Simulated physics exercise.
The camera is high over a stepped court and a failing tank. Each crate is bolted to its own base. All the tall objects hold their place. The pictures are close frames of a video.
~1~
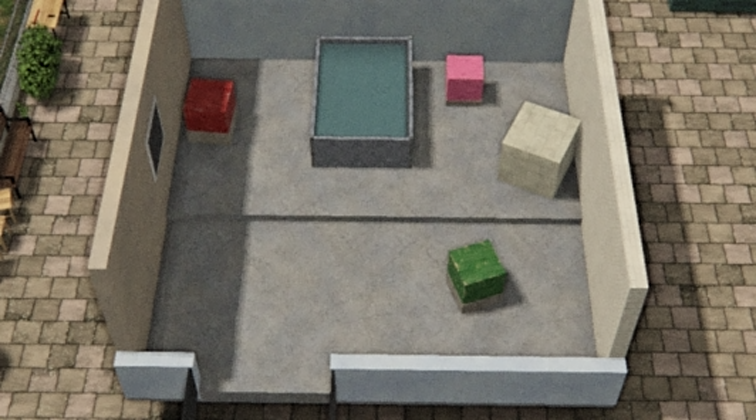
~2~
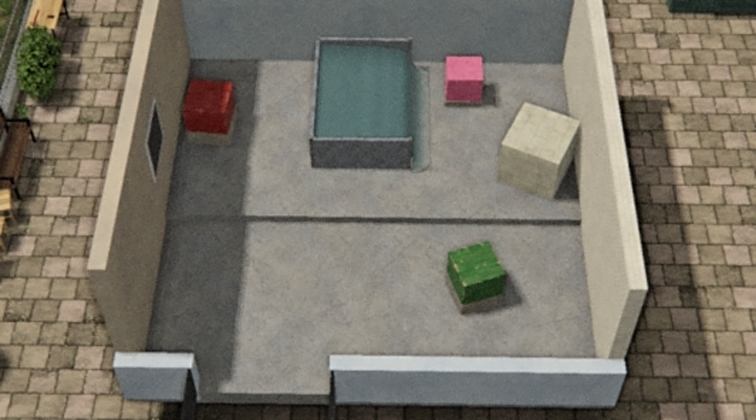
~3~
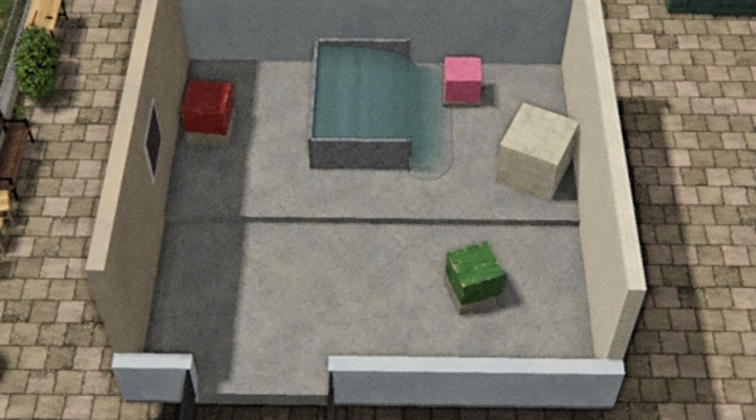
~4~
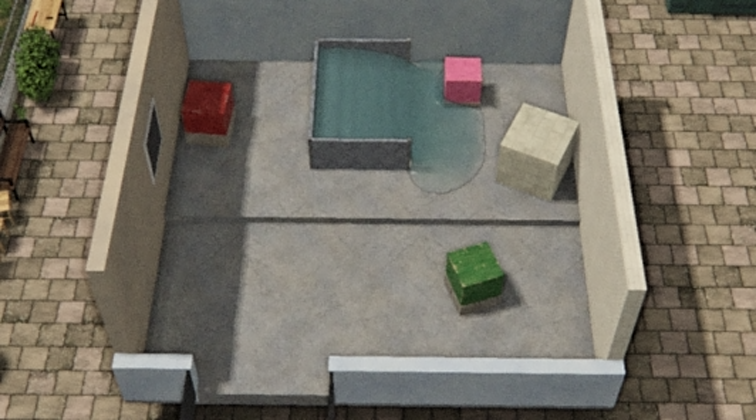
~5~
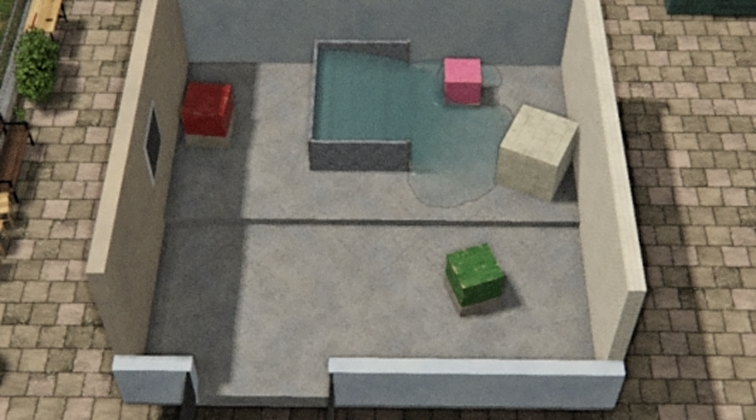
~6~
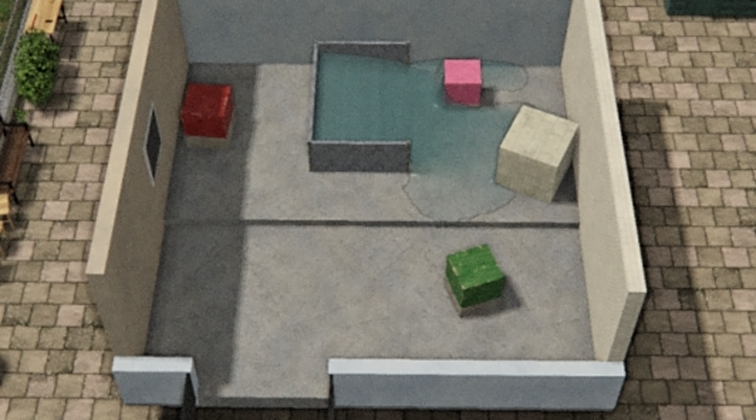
The clip shows a walled court seen from above, where water pours from the open right side of a grey tank and spreads across the floor, around a pink block and toward a large cream block, while the blocks stay still.
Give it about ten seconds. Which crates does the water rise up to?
In the end: The green crate keeps dry; the red crate keeps dry; the pink crate is soaked.
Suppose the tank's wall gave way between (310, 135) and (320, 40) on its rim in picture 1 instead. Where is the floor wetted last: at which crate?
It is the green one.
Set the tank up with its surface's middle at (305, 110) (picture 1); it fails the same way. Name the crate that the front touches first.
First comes the one in pink.
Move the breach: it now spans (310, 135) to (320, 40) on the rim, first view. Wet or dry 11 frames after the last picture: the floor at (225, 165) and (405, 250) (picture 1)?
In that order: Wet, free of water.
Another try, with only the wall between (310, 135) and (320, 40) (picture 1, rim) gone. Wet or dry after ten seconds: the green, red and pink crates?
In short: Green escapes it, red takes water, pink is spared.
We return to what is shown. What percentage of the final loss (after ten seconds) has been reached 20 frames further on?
About 0 per cent.
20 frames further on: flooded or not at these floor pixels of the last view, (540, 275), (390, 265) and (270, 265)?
In that order: Under water, wet, clear.
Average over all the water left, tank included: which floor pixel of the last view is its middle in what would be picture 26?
Near (462, 145).
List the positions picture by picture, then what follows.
The first frame shows still water in the open tank at (363, 89).
In the second frame, water pours out at (408, 107) and has run to (414, 171).
In the third frame, water pours out at (406, 109) and has run to (430, 177).
In the fourth frame, water pours out at (406, 111) and has run to (444, 188).
In the fifth frame, the front is at (483, 190), out from the gap at (406, 112).
In the sixth frame, the front is at (517, 67), out from the gap at (406, 114).
A moment on, water covers 25 % of the floor; the green crate not reached, the red crate not reached, the pink crate water round its plinth.
Next, water covers 30 % of the floor; the green crate water round its plinth, the red crate not reached, the pink crate water round its plinth.
Then, water covers 45 % of the floor; the green crate water round its plinth, the red crate not reached, the pink crate water round its plinth.
Later, water covers 65 % of the floor; the green crate water round its plinth, the red crate water round its plinth, the pink crate water round its plinth.
In the end, water covers 80 % of the floor; the green crate stayed above the water, the red crate stayed above the water, the pink crate was topped.
